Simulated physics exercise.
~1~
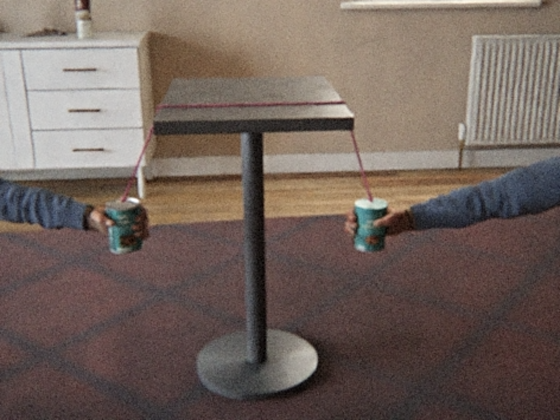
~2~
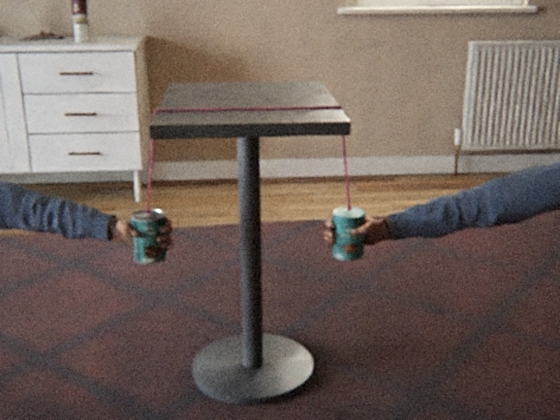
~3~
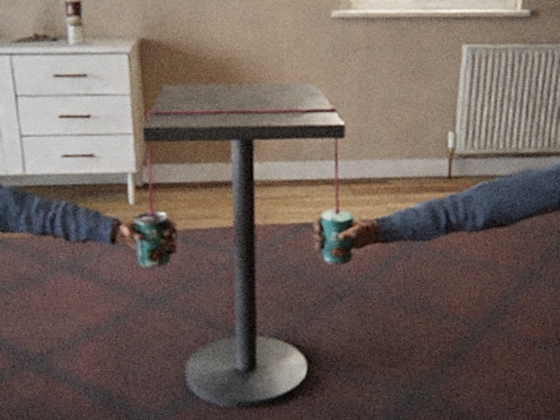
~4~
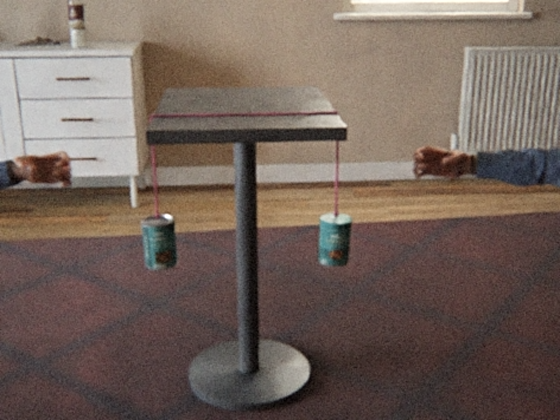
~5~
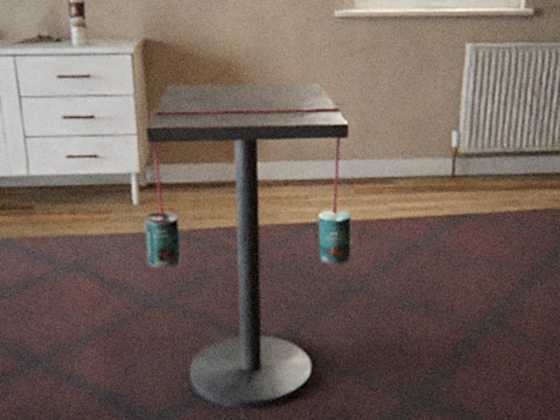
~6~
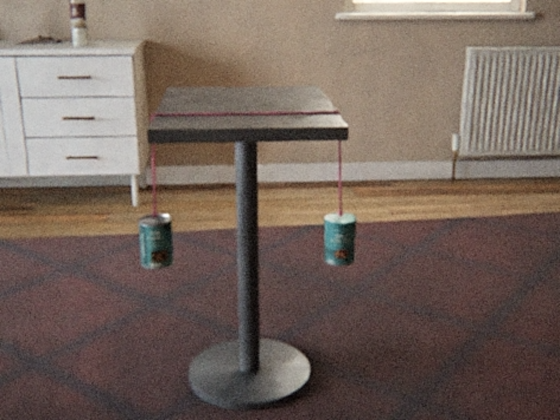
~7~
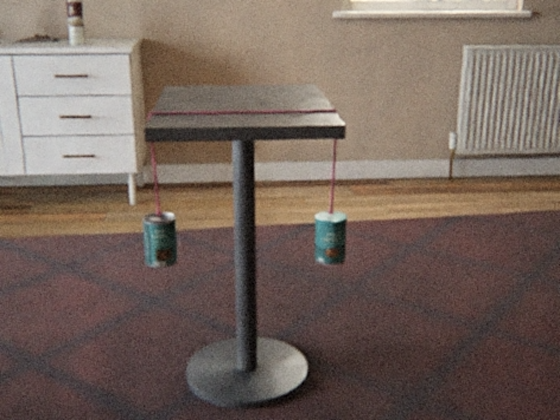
Two teal tins hung from a red string draped across a small dark table, each held by a hand that brought it in closer beneath the edge. Both hands then let go and drew away, and the tins stayed level, swaying only slightly.
